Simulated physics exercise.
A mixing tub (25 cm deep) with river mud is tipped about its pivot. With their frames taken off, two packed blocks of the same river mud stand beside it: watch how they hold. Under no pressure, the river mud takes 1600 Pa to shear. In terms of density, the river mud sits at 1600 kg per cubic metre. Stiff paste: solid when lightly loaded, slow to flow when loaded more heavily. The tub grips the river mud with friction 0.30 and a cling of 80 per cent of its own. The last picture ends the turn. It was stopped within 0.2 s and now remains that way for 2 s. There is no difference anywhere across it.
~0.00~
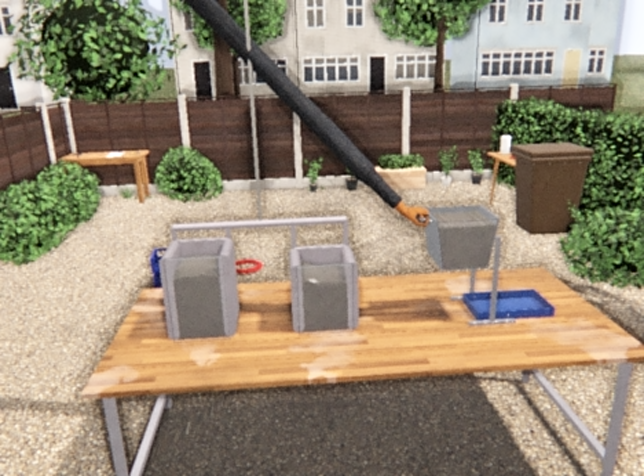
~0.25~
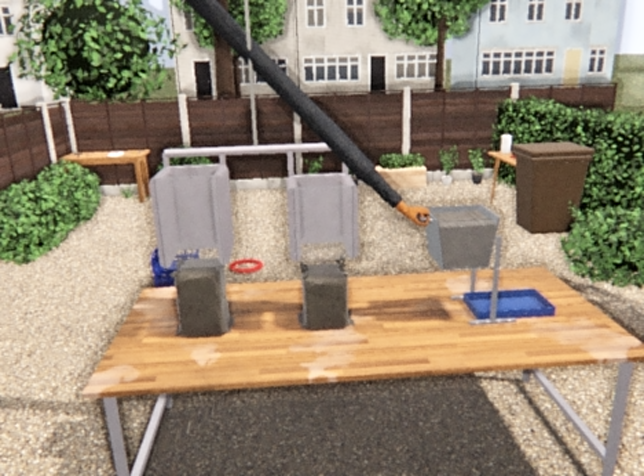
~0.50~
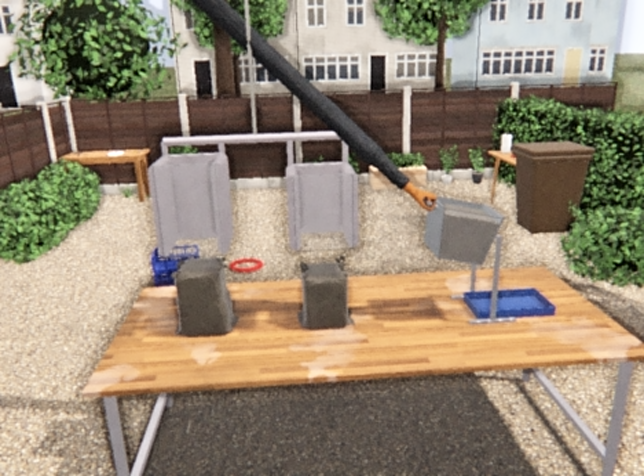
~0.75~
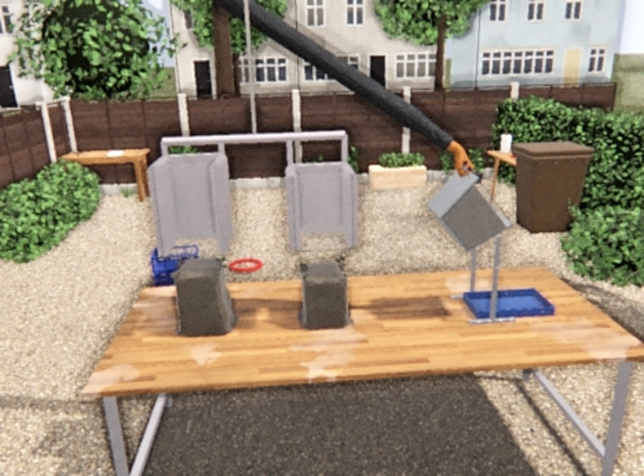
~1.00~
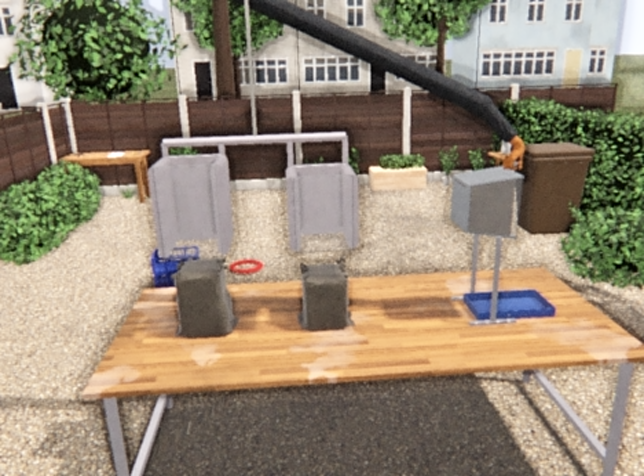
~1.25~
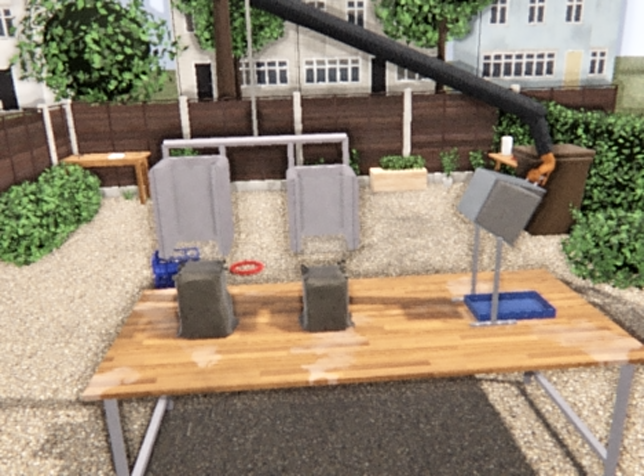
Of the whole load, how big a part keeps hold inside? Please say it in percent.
The part that keeps hold inside is about 0 %.
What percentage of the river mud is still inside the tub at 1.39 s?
Around 70 per cent.
After 1.39 s, the tub is at 115 degrees and holds 69 %.
After 1.56 s, the tub is at 115 degrees and holds 6 %.
After 1.73 s, the tub is at 115 degrees and holds 0 %.
After 1.90 s, the tub is at 115 degrees and holds 0 %.
After 3.25 s, the tub is at 115 degrees and holds 0 %.
